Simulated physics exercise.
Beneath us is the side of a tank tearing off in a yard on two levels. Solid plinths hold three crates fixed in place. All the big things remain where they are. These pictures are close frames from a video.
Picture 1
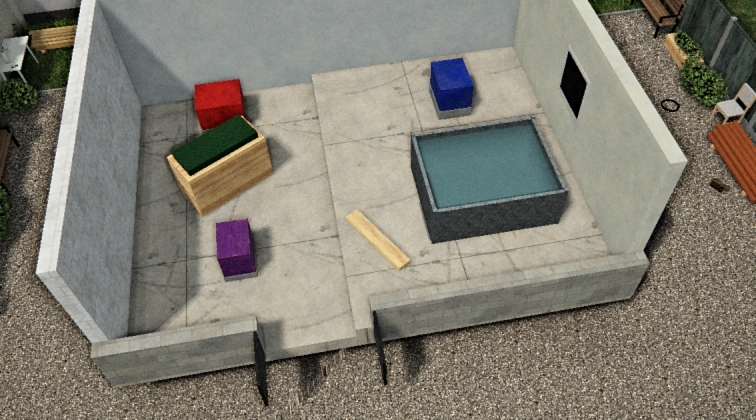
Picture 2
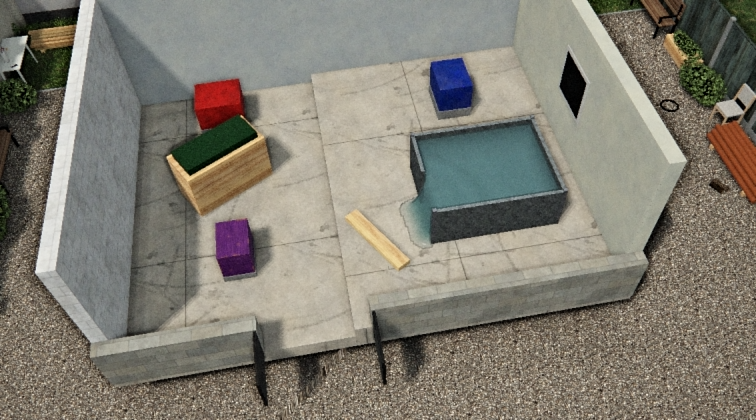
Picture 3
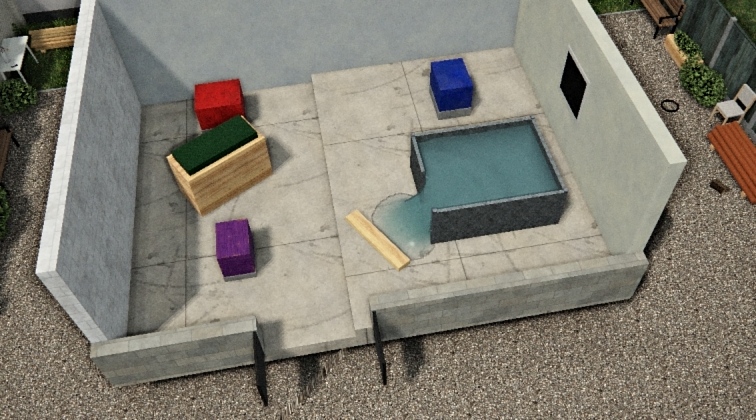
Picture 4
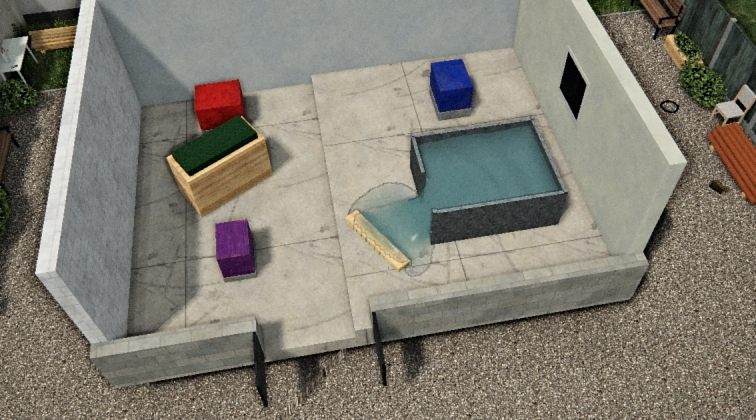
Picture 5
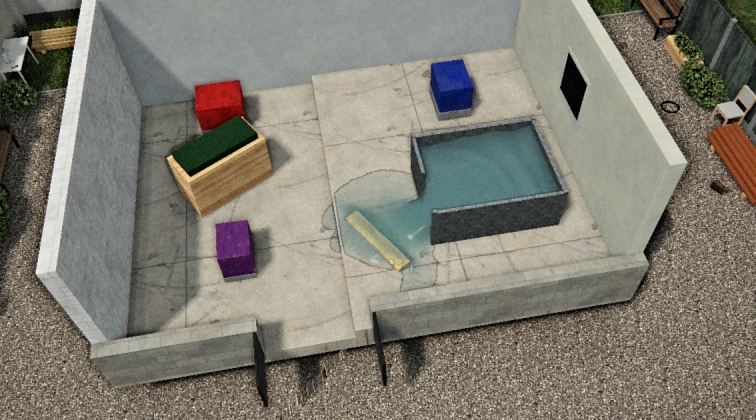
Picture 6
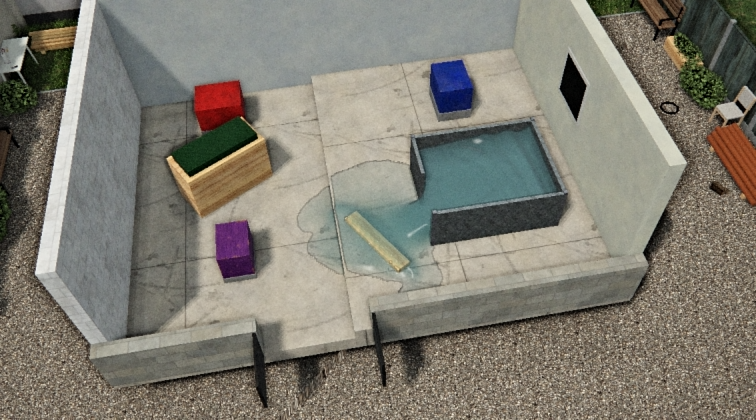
A dark tank's left side opens and water pours out, spreading left around a wooden plank.
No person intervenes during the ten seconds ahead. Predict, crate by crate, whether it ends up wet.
The purple crate ends up wet; the red crate ends up wet; the blue crate ends up dry.
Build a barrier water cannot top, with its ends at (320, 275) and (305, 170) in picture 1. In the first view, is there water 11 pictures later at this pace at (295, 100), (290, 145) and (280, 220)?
As listed: Wet, wet, no water.
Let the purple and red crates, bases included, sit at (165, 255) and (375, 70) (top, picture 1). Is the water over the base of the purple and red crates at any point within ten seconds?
My reading: Purple is soaked, red stays dry.
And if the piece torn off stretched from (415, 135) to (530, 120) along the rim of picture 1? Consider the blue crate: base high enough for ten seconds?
In short: The blue one takes water.
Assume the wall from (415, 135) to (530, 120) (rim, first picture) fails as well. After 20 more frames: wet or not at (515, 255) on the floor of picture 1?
Short version: Spared.
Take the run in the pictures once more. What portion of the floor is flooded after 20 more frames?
Roughly 50 percent.
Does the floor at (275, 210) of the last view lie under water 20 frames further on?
Lab note: Spot reads soaked.
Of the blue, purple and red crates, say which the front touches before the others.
My pick is the crate marked purple.
A moment on, water covers 25 % of the floor; the purple crate water round its plinth, the red crate not reached, the blue crate not reached.
Next, water covers 40 % of the floor; the purple crate water round its plinth, the red crate water round its plinth, the blue crate not reached.
Then, water covers 50 % of the floor; the purple crate water round its plinth, the red crate water round its plinth, the blue crate not reached.
Later, water covers 70 % of the floor; the purple crate water round its plinth, the red crate water round its plinth, the blue crate not reached.
In the end, water covers 75 % of the floor; the purple crate was topped, the red crate was topped, the blue crate stayed above the water.
